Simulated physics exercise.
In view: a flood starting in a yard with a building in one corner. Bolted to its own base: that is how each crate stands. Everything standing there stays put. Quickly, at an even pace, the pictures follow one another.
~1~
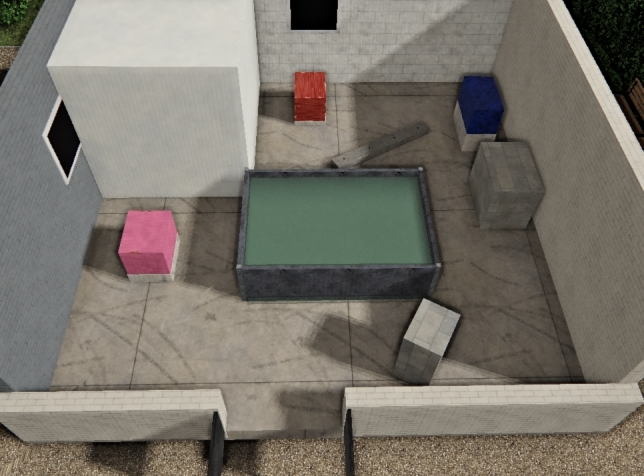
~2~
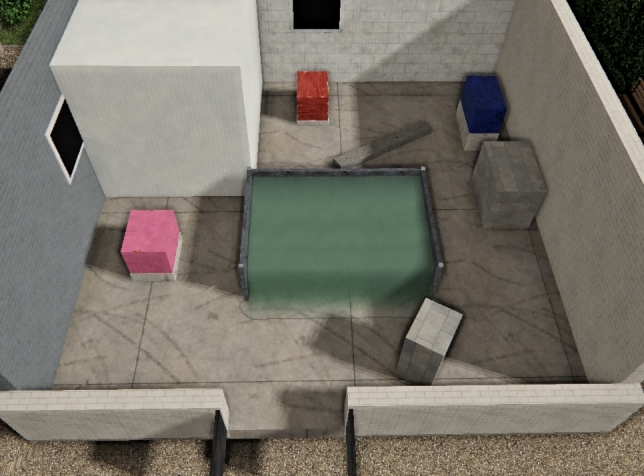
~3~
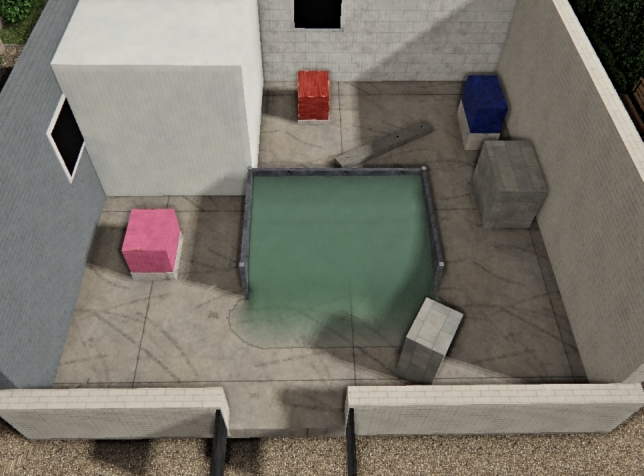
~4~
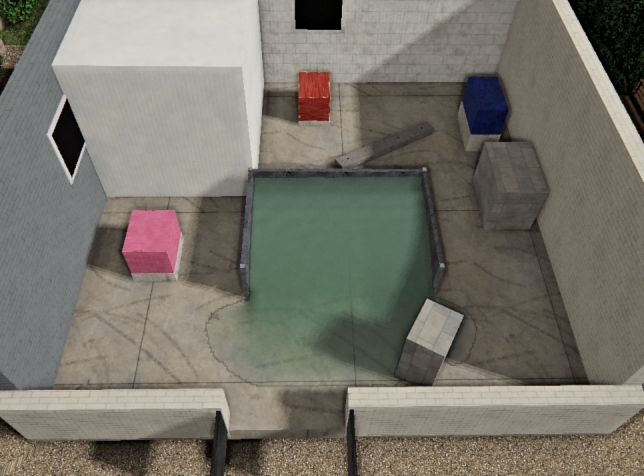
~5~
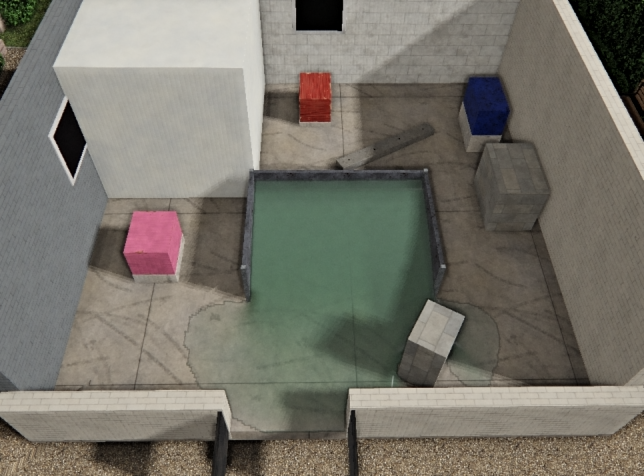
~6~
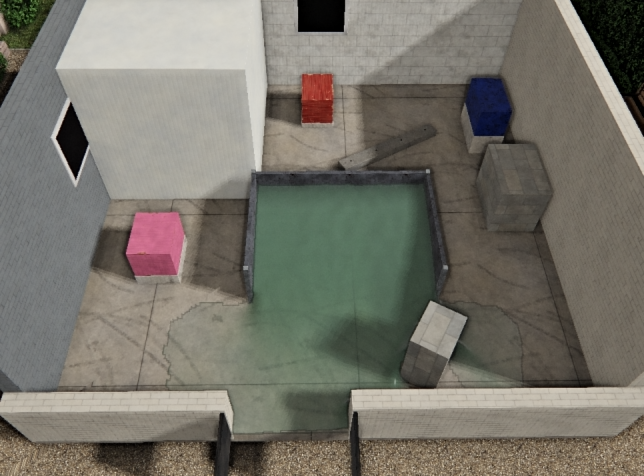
Green water sits still in an open dark-walled tank in a walled yard with a white building in one corner, then pours out as the front side disappears. It spreads forward over the paving, around the tilted grey block, and thins outward to both sides and into the gap in the front wall.
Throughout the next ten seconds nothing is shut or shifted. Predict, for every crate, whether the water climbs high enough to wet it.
The red crate will not be reached. The pink crate will not be reached. The blue crate will not be reached.
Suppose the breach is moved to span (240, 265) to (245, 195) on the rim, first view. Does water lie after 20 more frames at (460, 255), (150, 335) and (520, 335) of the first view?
Spared, then sodden, then spared.
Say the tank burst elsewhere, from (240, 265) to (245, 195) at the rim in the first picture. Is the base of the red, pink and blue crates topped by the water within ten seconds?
Result: Red crate is left untouched, pink crate gets overtopped, blue crate is left untouched.
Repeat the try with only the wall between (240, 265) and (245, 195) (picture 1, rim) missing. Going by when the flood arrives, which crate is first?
Answer: The pink-painted one.
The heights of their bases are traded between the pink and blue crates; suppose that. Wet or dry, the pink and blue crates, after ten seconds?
After the swap, pink avoids the flood while blue avoids the flood.
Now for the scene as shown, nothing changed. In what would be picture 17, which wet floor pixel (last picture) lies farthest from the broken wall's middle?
The wet edge reaches furthest near (51, 416).
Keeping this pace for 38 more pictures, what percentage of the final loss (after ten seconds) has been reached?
That comes to 90 per cent, as I work it out.
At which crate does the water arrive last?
Should be the red crate.
A moment on, water covers 30 % of the floor; the red crate not reached, the pink crate not reached, the blue crate not reached.
Next, water covers 35 % of the floor; the red crate not reached, the pink crate not reached, the blue crate not reached.
Then, water covers 50 % of the floor; the red crate not reached, the pink crate water round its plinth, the blue crate not reached.
Later, water covers 75 % of the floor; the red crate not reached, the pink crate water round its plinth, the blue crate water round its plinth.
In the end, water covers 90 % of the floor; the red crate stayed above the water, the pink crate stayed above the water, the blue crate stayed above the water.
